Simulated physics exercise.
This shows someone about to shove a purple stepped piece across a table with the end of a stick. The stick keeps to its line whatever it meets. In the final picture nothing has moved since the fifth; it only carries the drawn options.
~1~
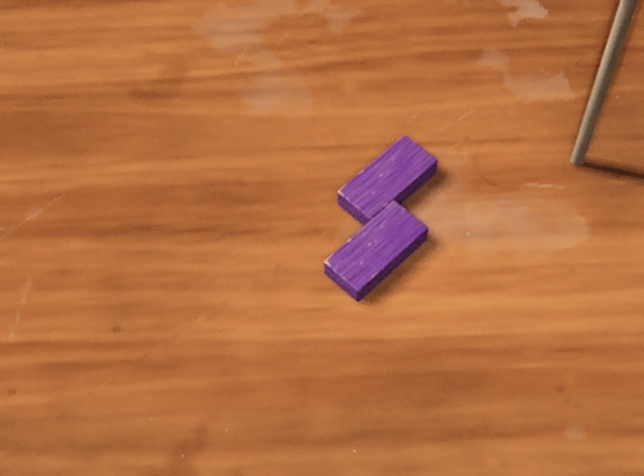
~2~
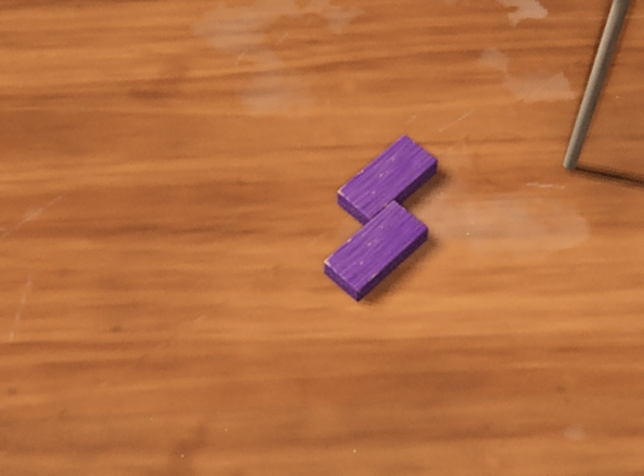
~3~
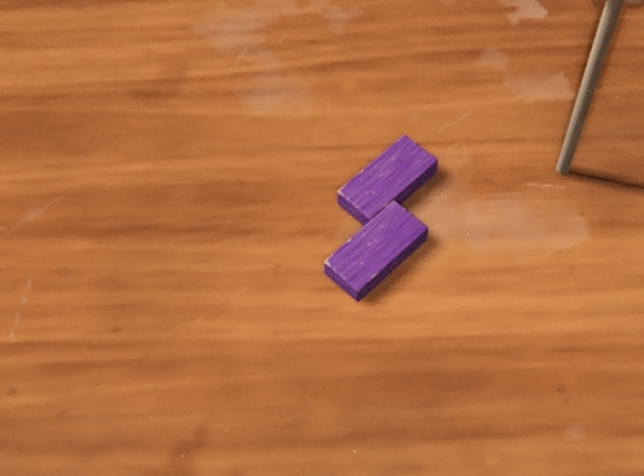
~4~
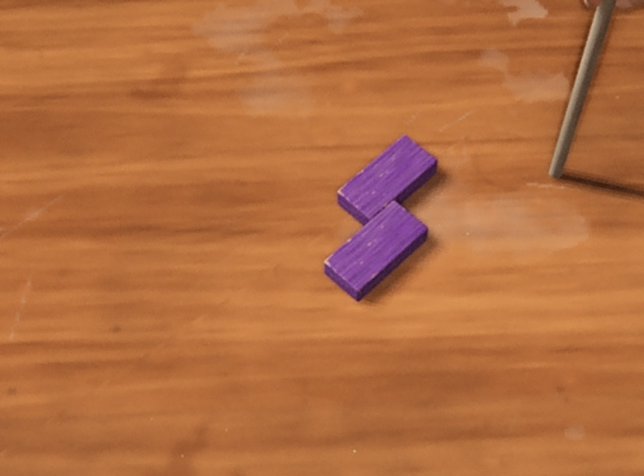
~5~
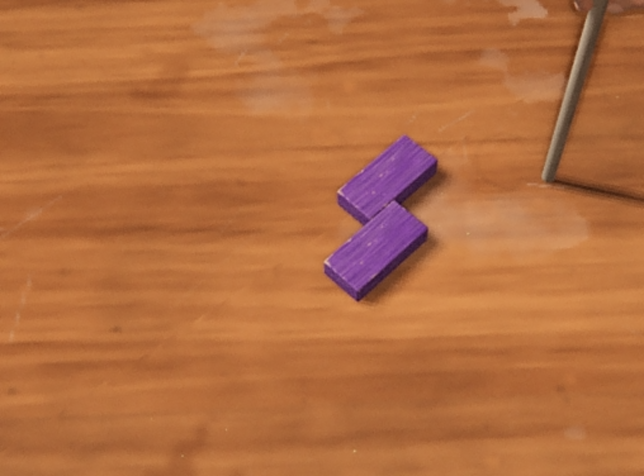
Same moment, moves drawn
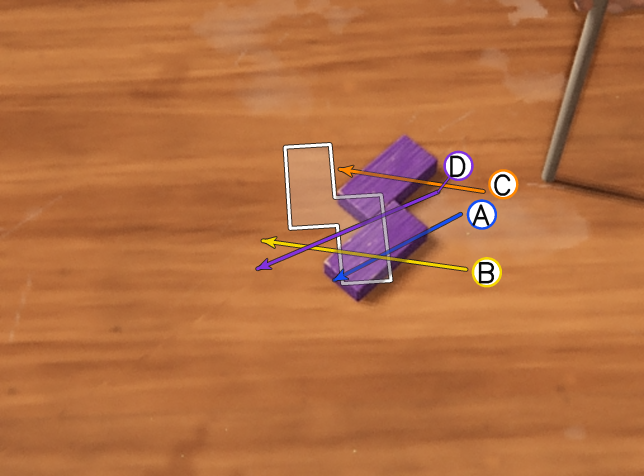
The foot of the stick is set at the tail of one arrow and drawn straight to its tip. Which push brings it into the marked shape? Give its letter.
Push along C.
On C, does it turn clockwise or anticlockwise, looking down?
On that stroke, anticlockwise.
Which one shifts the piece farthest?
D.
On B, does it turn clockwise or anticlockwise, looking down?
Clockwise.
On the copy, A from (461, 214) to (334, 280); B from (466, 269) to (263, 241); C from (484, 191) to (340, 169); D from (438, 192) to (257, 269).
On C. First, foot of the stick (430, 184), piece (377, 244).
Then, foot of the stick (378, 177), piece (370, 237).
Finally, foot of the stick (340, 170), piece (362, 228); it fills the outline.
By contrast, A leaves the piece out of the outline, at (281, 243); B leaves the piece out of the outline, at (313, 202); D leaves the piece out of the outline, at (233, 309).
